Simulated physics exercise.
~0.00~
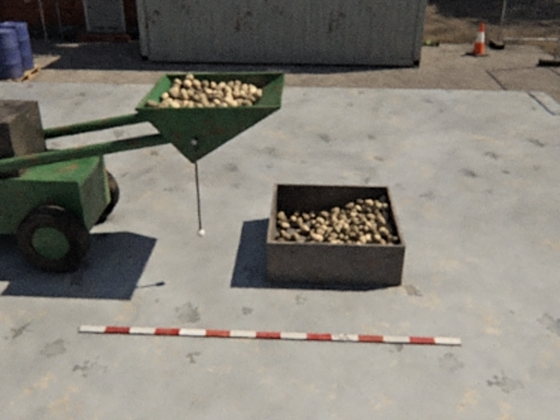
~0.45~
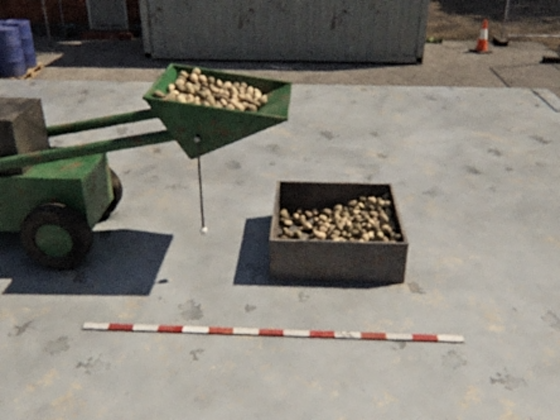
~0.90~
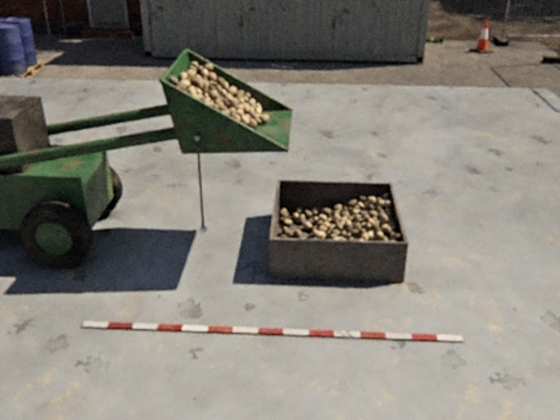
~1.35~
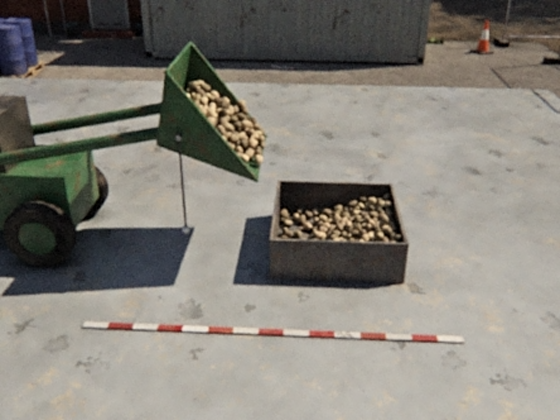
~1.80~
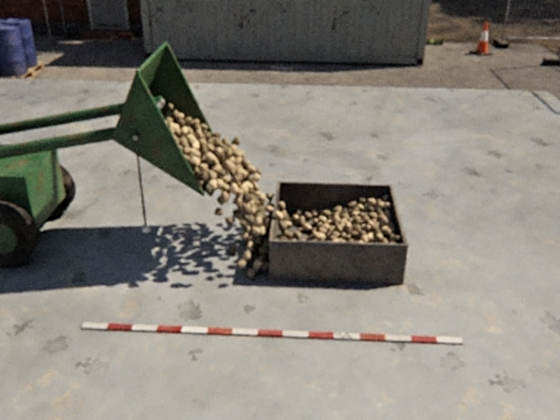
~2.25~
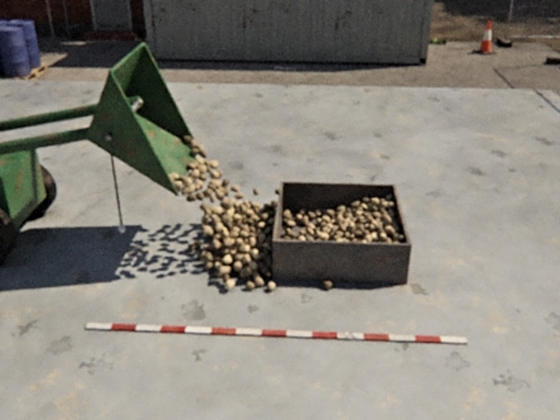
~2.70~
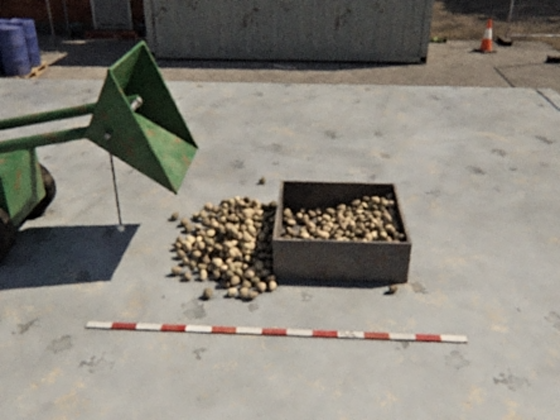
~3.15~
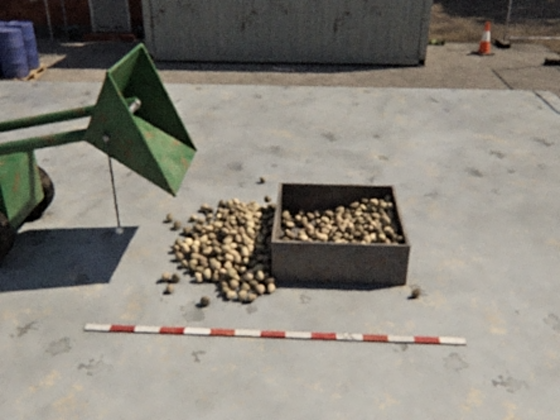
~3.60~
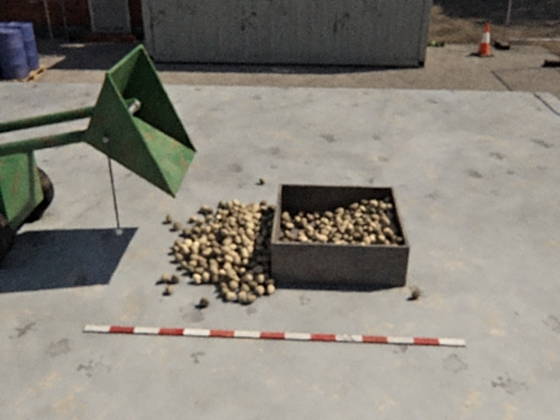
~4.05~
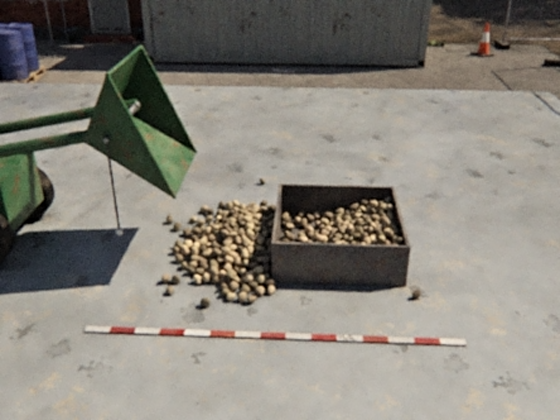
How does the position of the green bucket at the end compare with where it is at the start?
At the end the green bucket is farther to the left, away from the dark bin, than it is at the start.
